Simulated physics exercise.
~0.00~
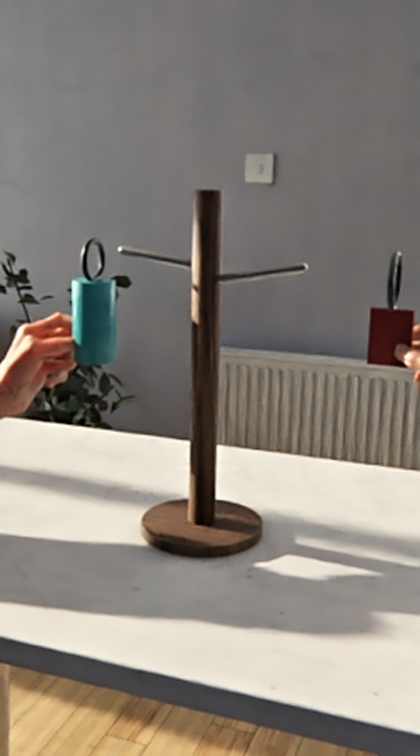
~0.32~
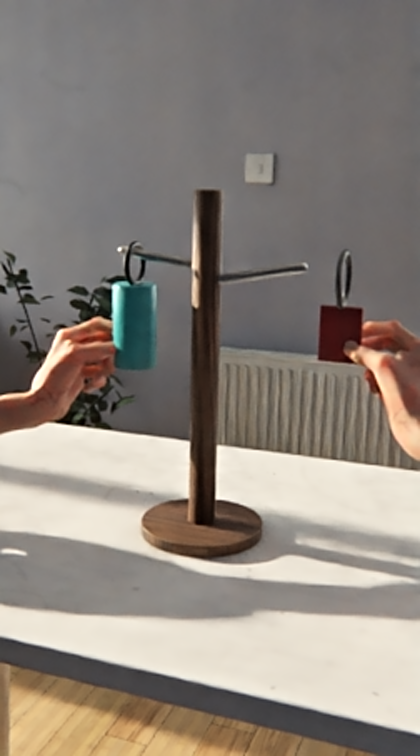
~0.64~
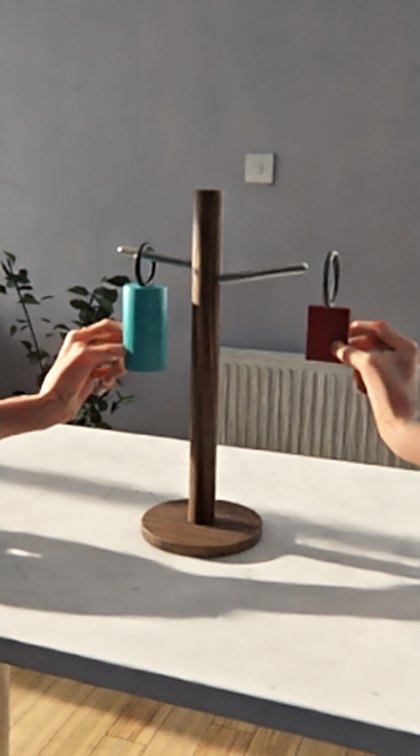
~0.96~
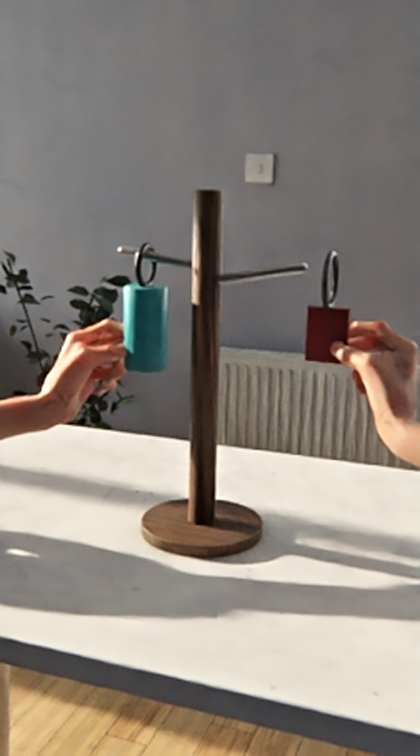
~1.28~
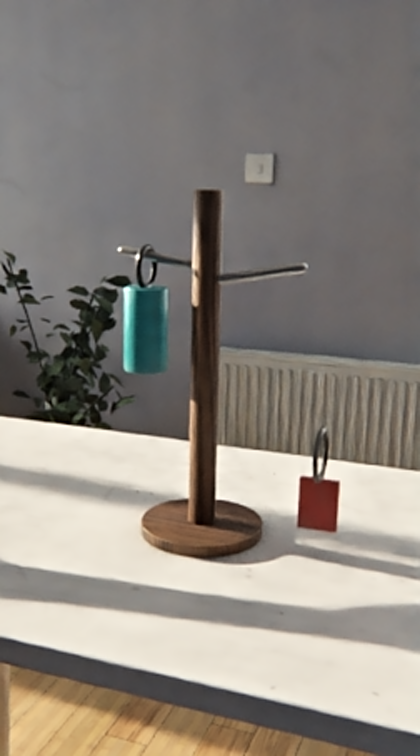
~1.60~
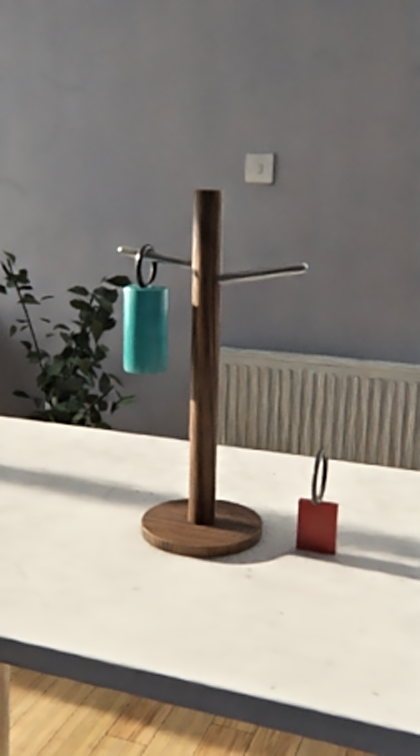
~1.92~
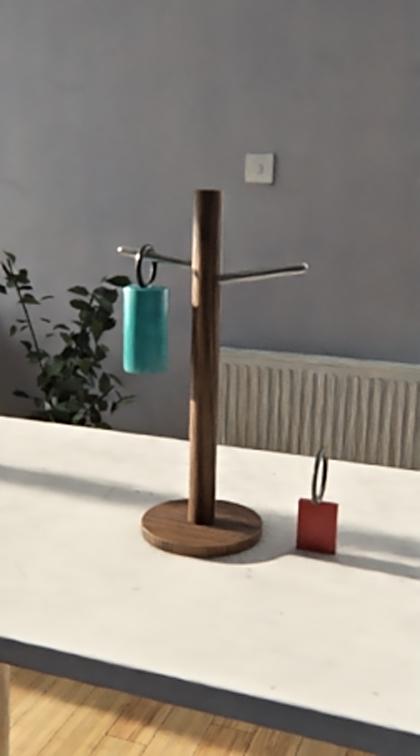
Two hands bringing a turquoise lantern and red tag to a wooden peg stand, the lantern hanging, the tag dropping to the table.
